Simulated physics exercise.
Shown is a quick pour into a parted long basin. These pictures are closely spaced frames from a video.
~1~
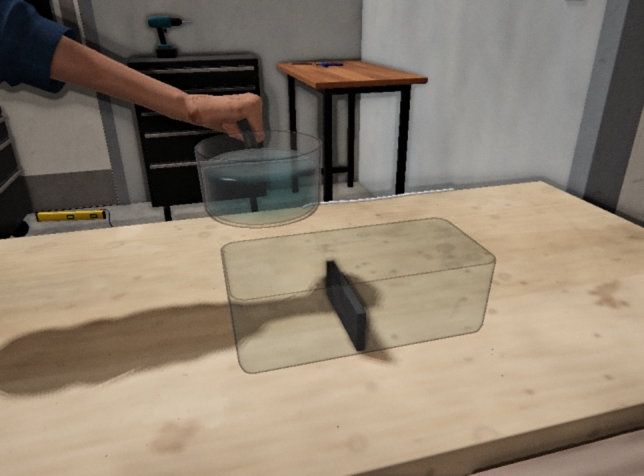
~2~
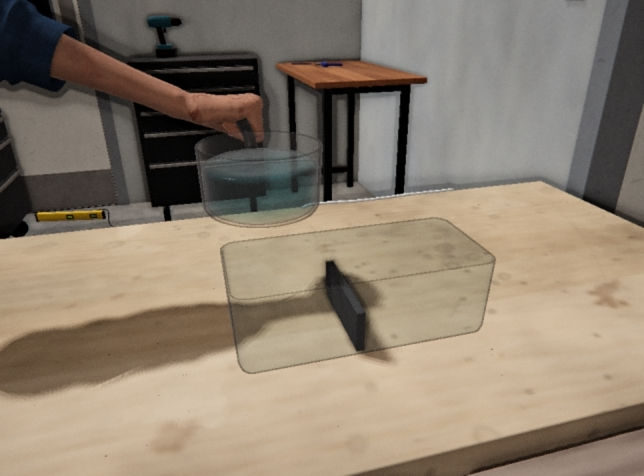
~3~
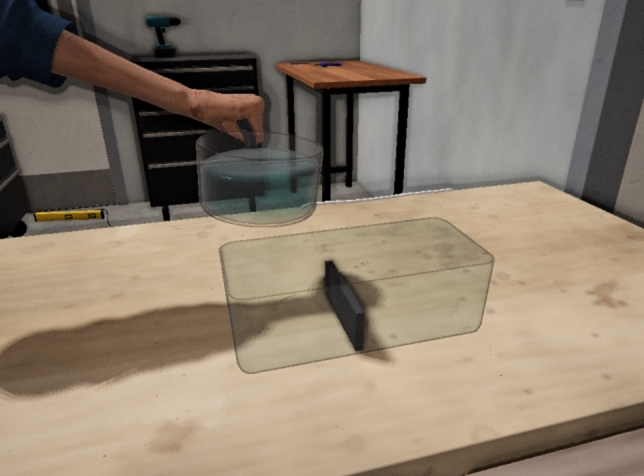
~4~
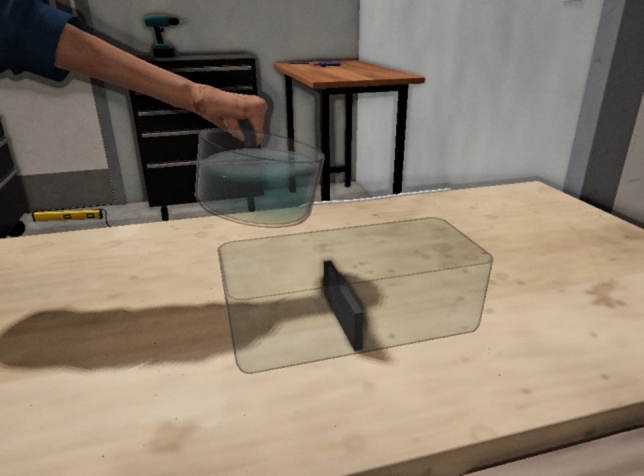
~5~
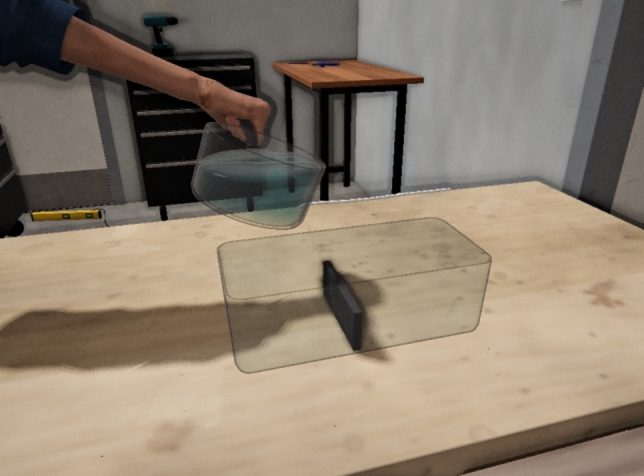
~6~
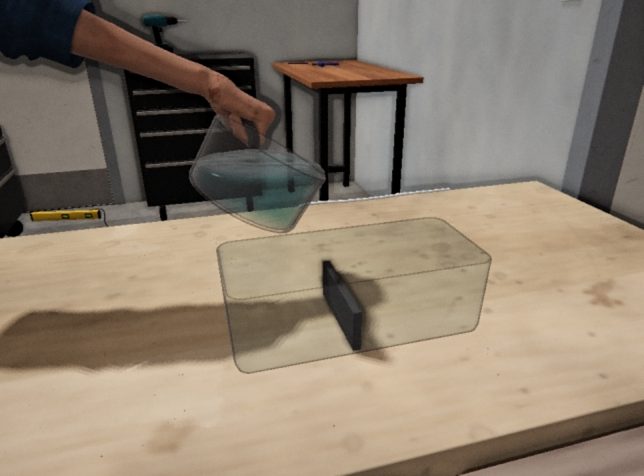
A hand holding a clear container of bluish liquid above a divided transparent basin, then tilting it steadily to the right.
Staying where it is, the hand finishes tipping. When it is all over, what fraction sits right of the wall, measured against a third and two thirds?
The share right of the wall fails to exceed two thirds but reaches one third.
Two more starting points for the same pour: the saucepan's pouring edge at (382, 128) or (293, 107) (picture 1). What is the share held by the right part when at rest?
The first gives 95 %, the second 35 %.
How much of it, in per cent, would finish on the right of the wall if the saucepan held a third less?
Roughly 40 in a hundred.
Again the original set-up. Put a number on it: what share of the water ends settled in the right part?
That works out to roughly 60 percent.
A moment on, the saucepan is tipped on its side and 35 per cent is still to pour, 1 is left of the wall and 27 right of it.
Next, the saucepan is tipped right over and 9 per cent is still to pour, 27 is left of the wall and 59 right of it.
Then the saucepan is tipped right over and 1 per cent is still to pour, 38 is left of the wall and 58 right of it.
Later the saucepan is tipped right over and 0 per cent is still to pour, 41 is left of the wall and 58 right of it.
Finally, 41 per cent lies left of the wall, 58 right of it and 1 outside.
